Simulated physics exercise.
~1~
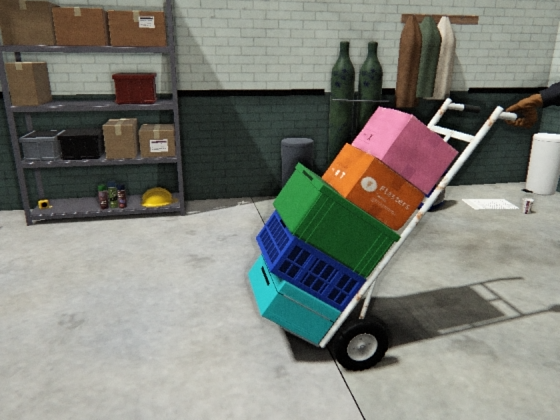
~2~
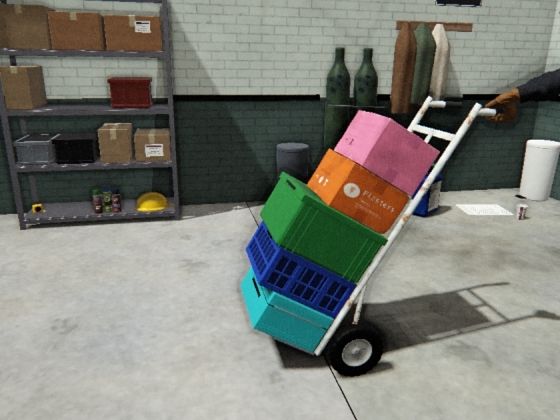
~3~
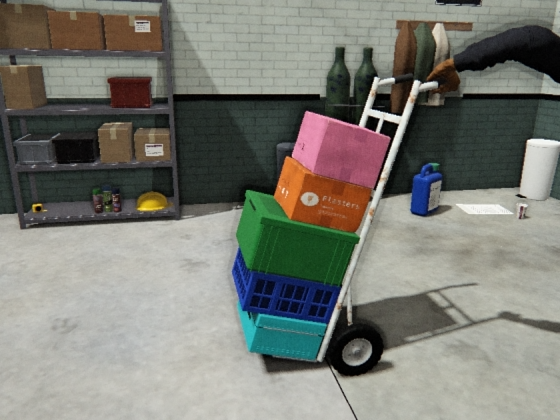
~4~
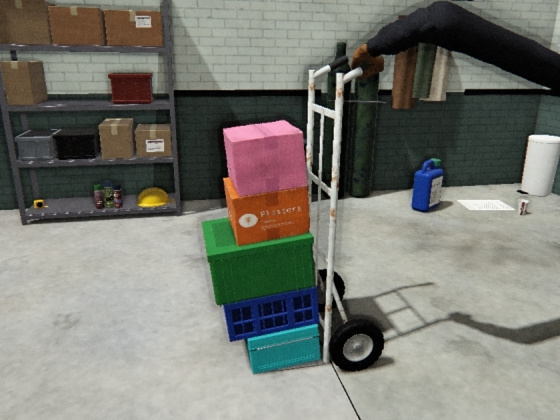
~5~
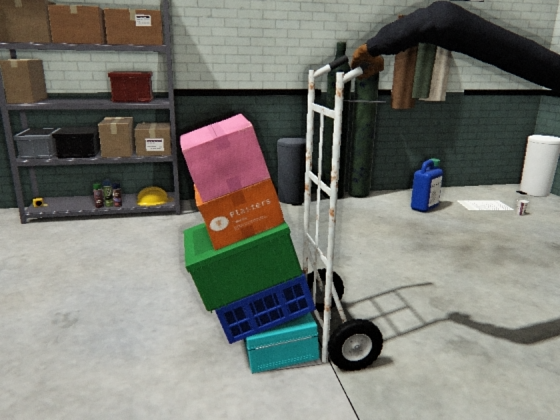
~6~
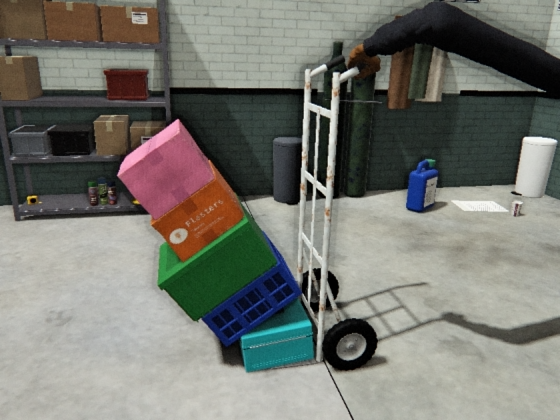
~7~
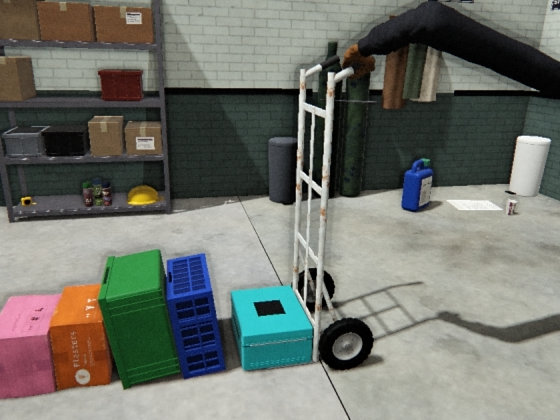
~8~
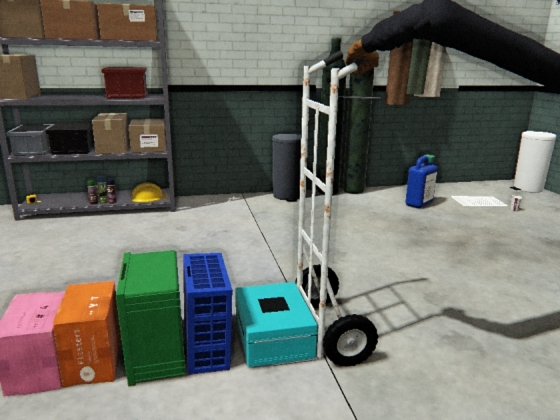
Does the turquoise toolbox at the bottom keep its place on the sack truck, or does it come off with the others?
The turquoise toolbox keeps its place at the foot of the truck, while the four pieces above it topple off to the left.
Dark-sleeved arm tipping a loaded sack truck upright, four stacked boxes and crates toppling left while the turquoise toolbox stays by the truck.
